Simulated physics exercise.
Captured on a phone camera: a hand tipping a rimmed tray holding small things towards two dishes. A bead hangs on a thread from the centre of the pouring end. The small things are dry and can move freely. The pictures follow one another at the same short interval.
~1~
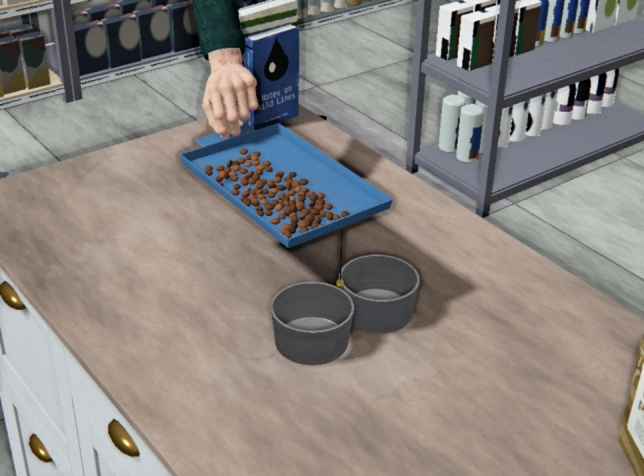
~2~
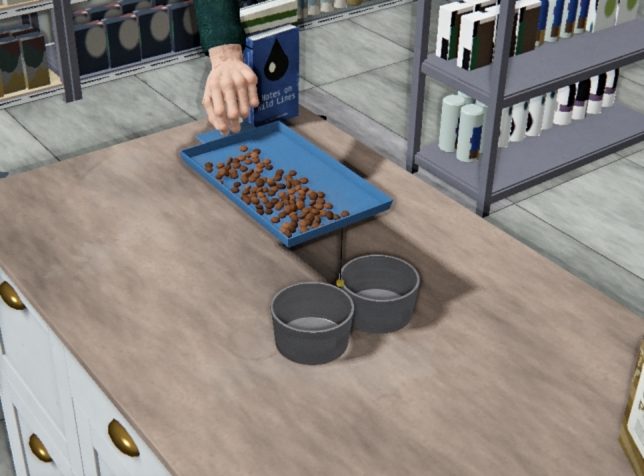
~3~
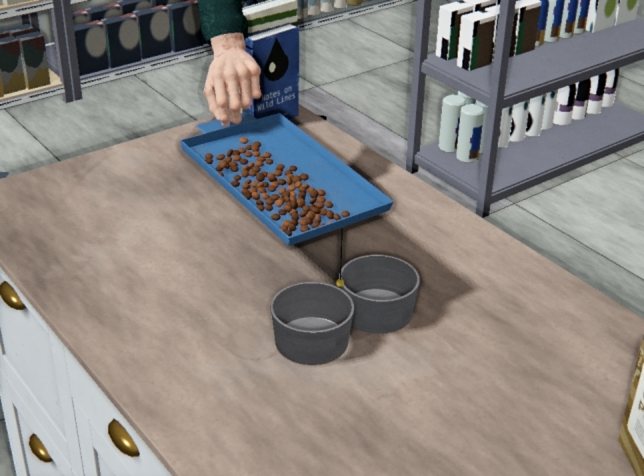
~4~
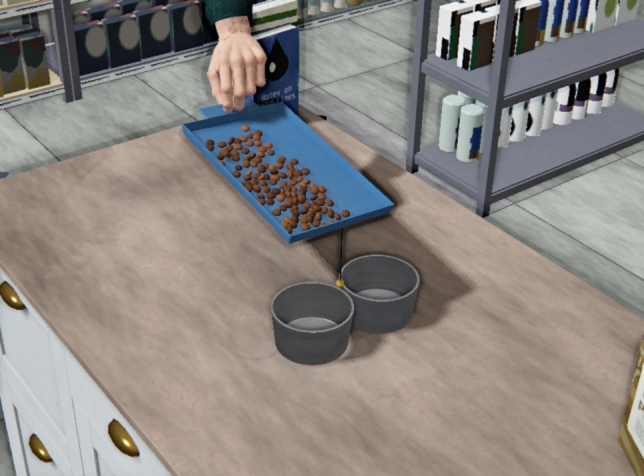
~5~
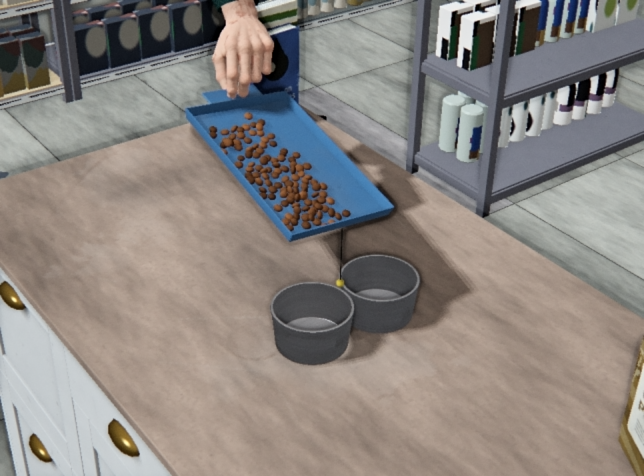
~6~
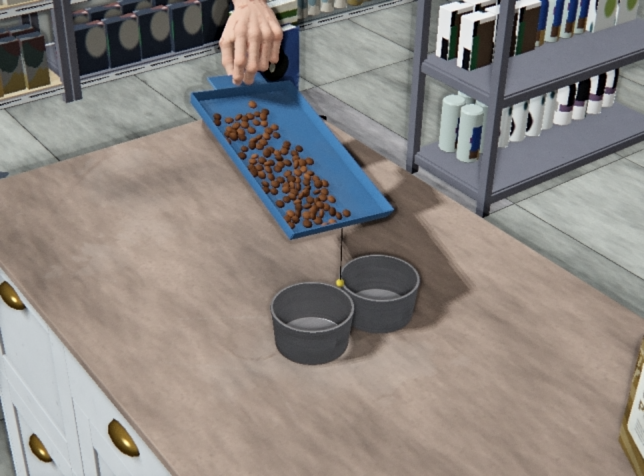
To begin with, a hand holds the far end of a blue rimmed tray of brown kibble nearly level above a wooden counter, near two grey dishes. The hand then gradually lifts that end, and the tray tilts clearly, its near right corner lowest.
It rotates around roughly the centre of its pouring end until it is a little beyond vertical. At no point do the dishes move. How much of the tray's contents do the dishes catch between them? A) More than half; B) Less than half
Answer: A.
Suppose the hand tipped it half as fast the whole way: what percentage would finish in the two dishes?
About 90 in a hundred.
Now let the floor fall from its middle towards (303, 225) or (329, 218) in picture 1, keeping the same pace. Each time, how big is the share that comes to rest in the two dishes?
The first try gives close to 70 per cent, the second close to 40 per cent.
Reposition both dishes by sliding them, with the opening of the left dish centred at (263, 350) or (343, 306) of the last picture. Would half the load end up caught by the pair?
First try: Lower than half; second try: Higher than half.
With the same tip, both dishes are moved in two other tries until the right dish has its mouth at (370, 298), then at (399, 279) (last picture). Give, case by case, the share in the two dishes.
Around 50 % followed by around 90 %.
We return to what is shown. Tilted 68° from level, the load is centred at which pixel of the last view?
Roughly at (365, 208).
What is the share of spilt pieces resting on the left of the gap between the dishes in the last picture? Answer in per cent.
0 in a hundred, roughly.
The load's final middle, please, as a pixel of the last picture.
At about (387, 310), give or take.
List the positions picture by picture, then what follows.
In the first picture, corners of the pouring end at (289, 238) and (390, 199), level; middle of the load at (272, 195), bits of dog kibble; left dish at (336, 341); right dish at (403, 310); bead on its thread at (340, 283).
In the second picture, corners of the pouring end at (289, 237) and (390, 199), level; middle of the load at (272, 193).
In the third picture, corners of the pouring end at (290, 236) and (390, 201), tipped barely, lowest at the right corner; middle of the load at (272, 189).
In the fourth picture, corners of the pouring end at (291, 234) and (391, 203), tipped a little, lowest at the right corner; middle of the load at (273, 182).
In the fifth picture, corners of the pouring end at (293, 233) and (391, 206), tipped clearly, lowest at the right corner; middle of the load at (275, 175).
In the sixth picture, corners of the pouring end at (294, 231) and (391, 208), tipped clearly, lowest at the right corner; middle of the load at (278, 169); left dish at (336, 341); right dish at (403, 310).
Soon after the last picture, tray tipped steeply; nearly all on the tray; a small part in the air.
A little later, tray tipped past a quarter turn; a small part on the tray; a stray few in the left dish; about two thirds in the right dish; a small part outside both; a small part in the air.
Later still, tray tipped past a quarter turn; a stray few in the left dish; most in the right dish; about a quarter outside both.
At rest, tray tipped past a quarter turn; a stray few in the left dish; most in the right dish; about a quarter outside both.
